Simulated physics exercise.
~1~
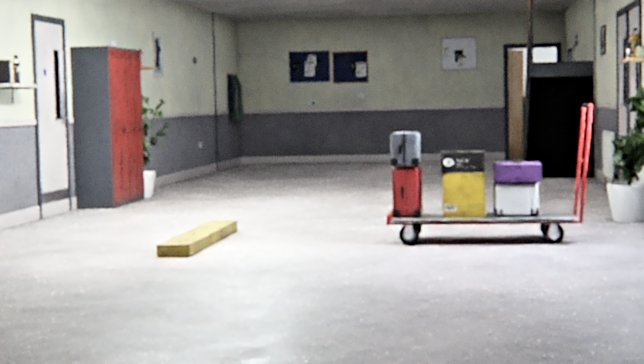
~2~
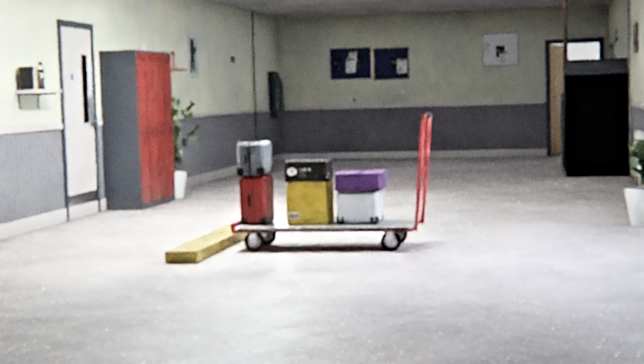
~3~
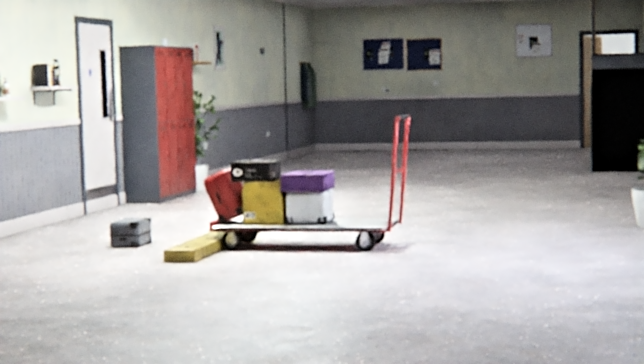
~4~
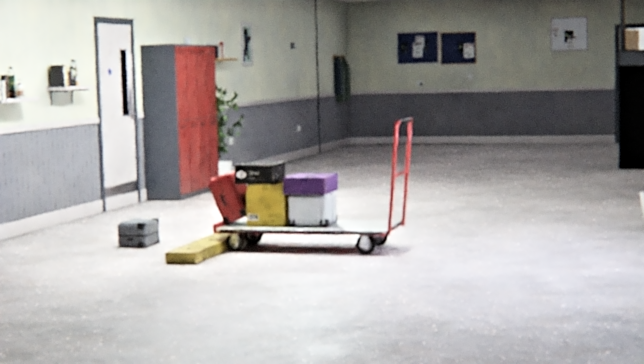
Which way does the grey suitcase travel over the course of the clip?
The grey suitcase moves to the left, riding on the trolley and then going off its front end onto the floor beyond the beam.
